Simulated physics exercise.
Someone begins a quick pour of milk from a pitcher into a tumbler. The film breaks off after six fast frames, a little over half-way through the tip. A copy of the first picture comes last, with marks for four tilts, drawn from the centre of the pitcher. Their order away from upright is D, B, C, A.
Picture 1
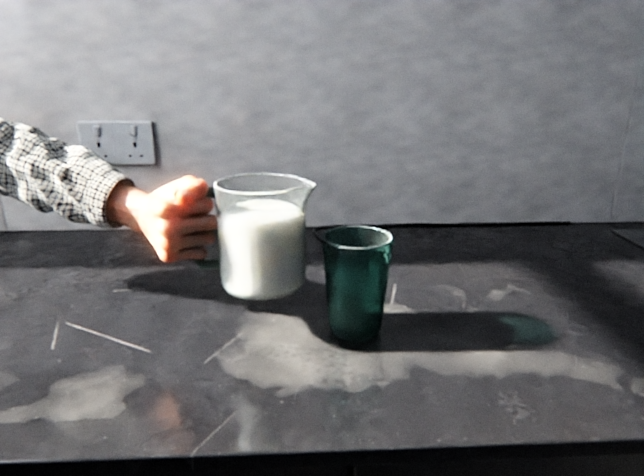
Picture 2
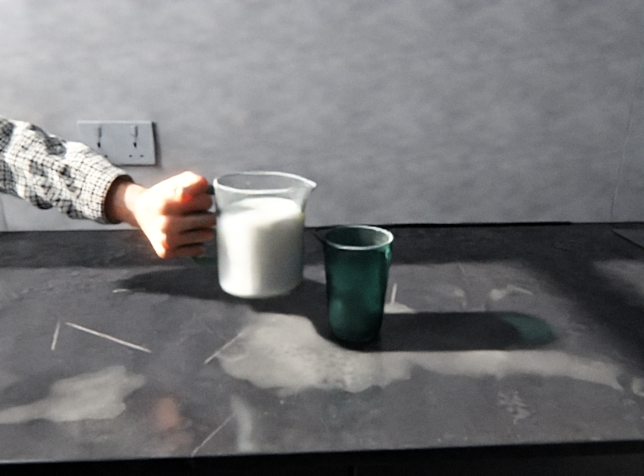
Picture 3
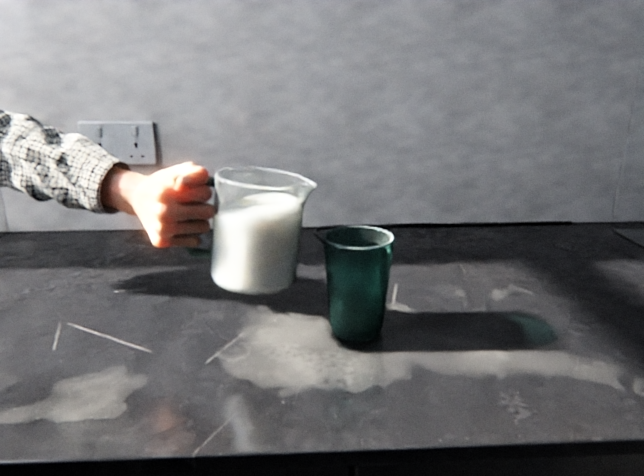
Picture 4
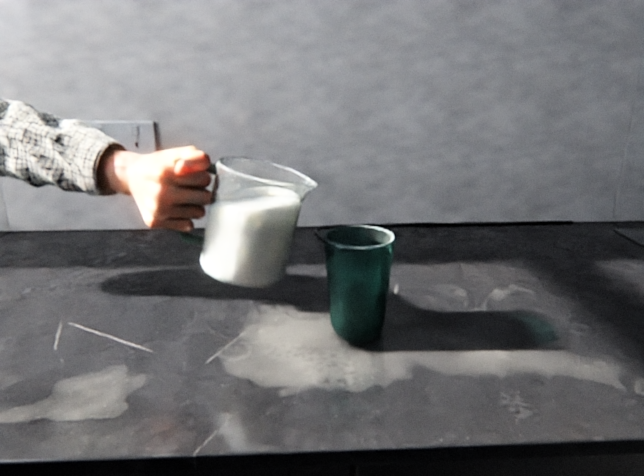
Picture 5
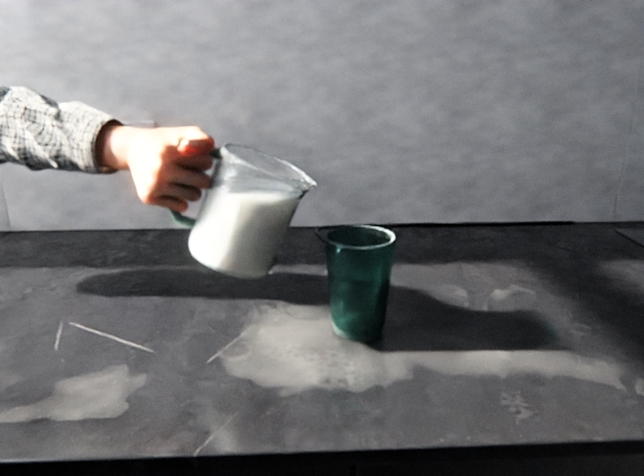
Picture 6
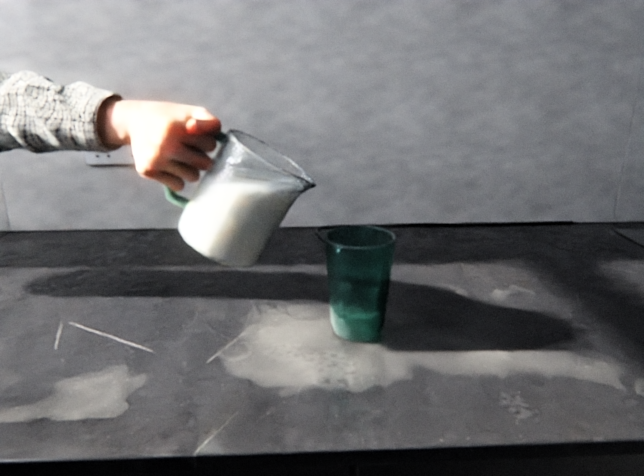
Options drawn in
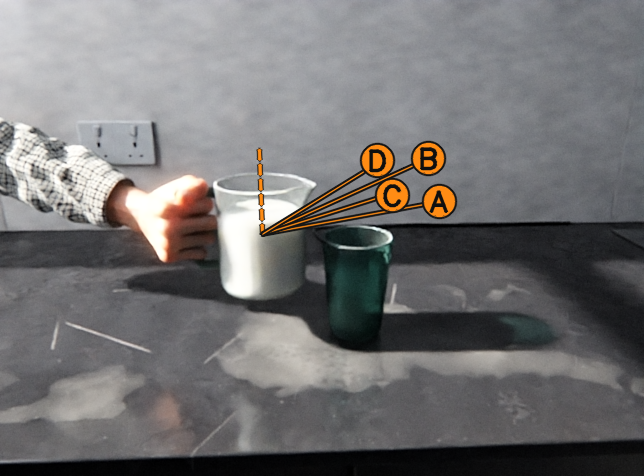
A hand lifts a glass pitcher of milk and tilts it rightward beside a green tumbler.
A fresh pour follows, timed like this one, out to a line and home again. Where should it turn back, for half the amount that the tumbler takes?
B works best here.
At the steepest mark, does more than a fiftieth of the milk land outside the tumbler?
Yes, it does.
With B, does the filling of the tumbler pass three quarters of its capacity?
No, less.
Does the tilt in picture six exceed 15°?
Yes.
In orange, A at (422, 204); B at (412, 165); C at (375, 198); D at (363, 171).
With A, the tumbler ends with about 69 % of what it can hold; 16 % of the milk is spilt.
With B, the tumbler ends with about 47 % of what it can hold; 4 % of the milk is spilt.
With C, the tumbler ends with about 65 % of what it can hold; 6 % of the milk is spilt.
With D, the tumbler ends with about 35 % of what it can hold.
